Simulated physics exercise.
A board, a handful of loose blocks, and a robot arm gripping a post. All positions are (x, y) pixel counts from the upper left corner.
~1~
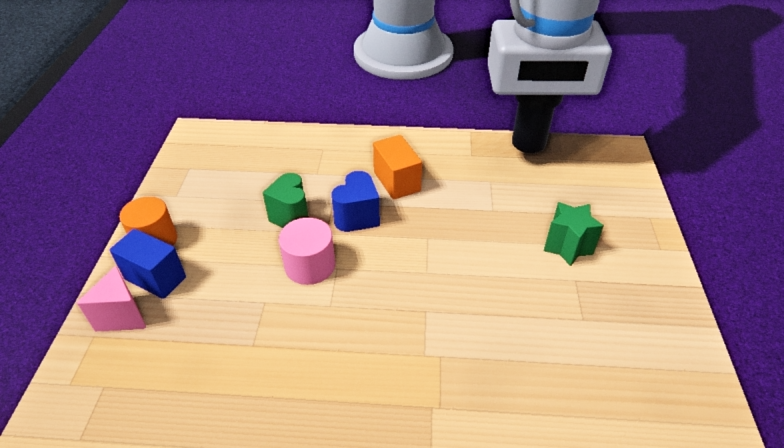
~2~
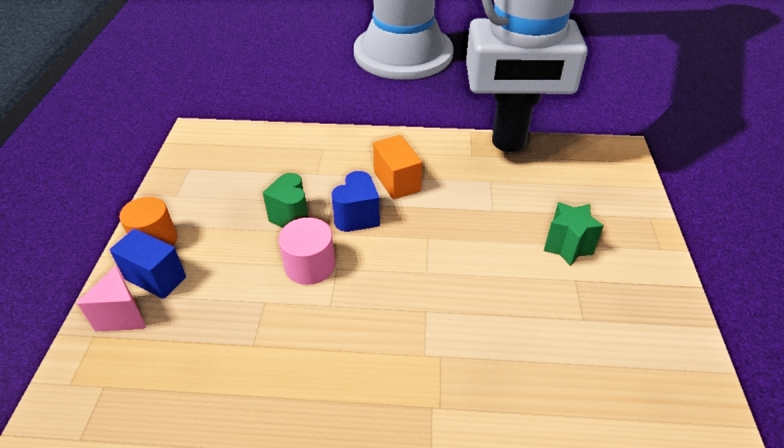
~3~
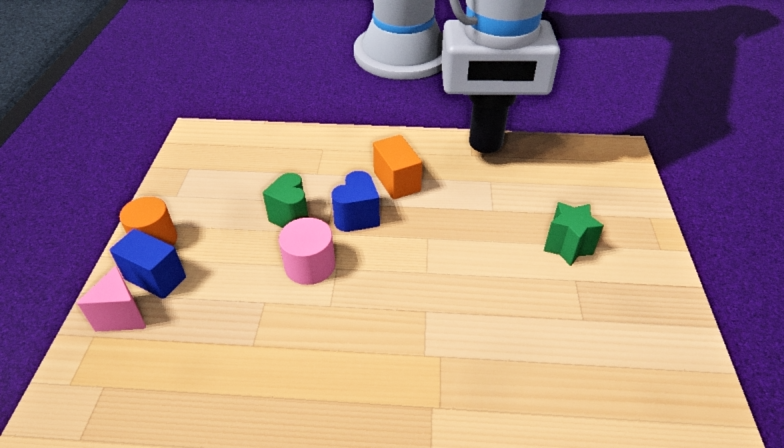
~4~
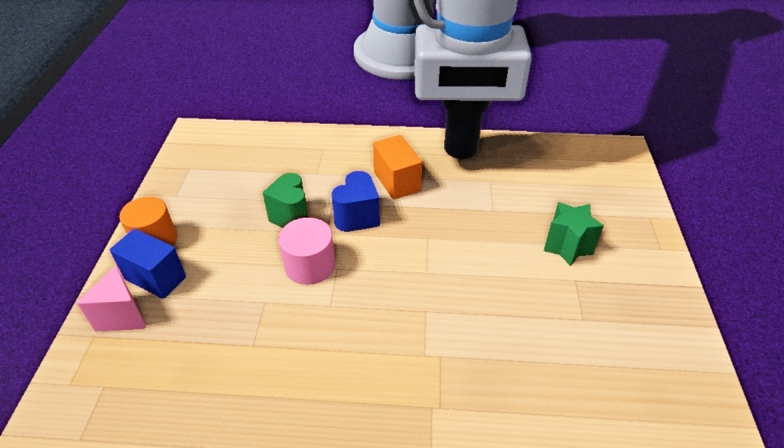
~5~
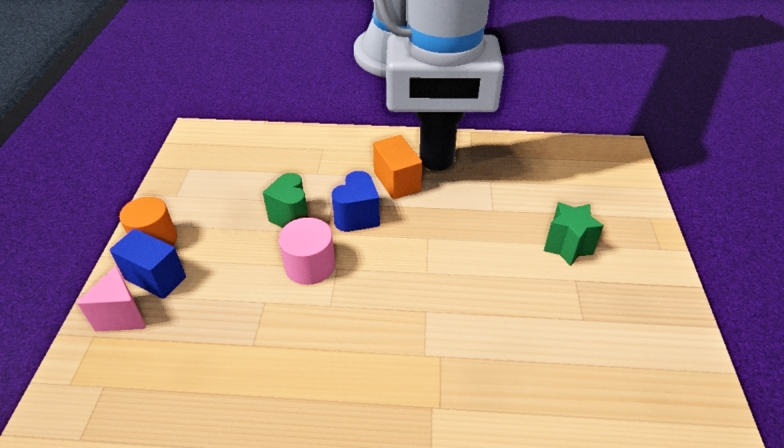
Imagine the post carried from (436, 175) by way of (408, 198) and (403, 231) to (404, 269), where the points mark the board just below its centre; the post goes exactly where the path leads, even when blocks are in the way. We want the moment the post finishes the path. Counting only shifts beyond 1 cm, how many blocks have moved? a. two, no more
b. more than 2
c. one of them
Correct choice: C.
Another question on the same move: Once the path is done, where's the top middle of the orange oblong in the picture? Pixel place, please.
Answer: (378, 157).
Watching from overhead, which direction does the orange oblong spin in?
It turns round clockwise.
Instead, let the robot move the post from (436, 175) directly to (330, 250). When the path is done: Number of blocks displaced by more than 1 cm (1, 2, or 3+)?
Of all the blocks, three or more travel more than a centimetre.
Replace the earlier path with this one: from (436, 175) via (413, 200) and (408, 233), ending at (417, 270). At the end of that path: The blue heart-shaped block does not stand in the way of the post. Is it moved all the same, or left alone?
At the end, its place is the same.
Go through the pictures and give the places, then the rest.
Lower end of the post (528, 144), tops of blocks, blue heart-shaped block (356, 188), orange oblong (397, 151), in the first picture.
Post (508, 143), blocks as before, in the second picture.
Post (485, 144), blocks as before, in the third picture.
Post (461, 150), blocks as before, in the fourth picture.
Post (437, 161), blue heart-shaped block (356, 188), orange oblong (397, 151), in the fifth picture.
What follows on the original path. One third of the way, post (408, 185); orange oblong (378, 157), turned 45° clockwise.
Two thirds of the way, post (403, 218); orange oblong (378, 157), turned 45° clockwise.
At the end, post (405, 256); blue heart-shaped block not moved; orange oblong (378, 157), turned 45° clockwise.
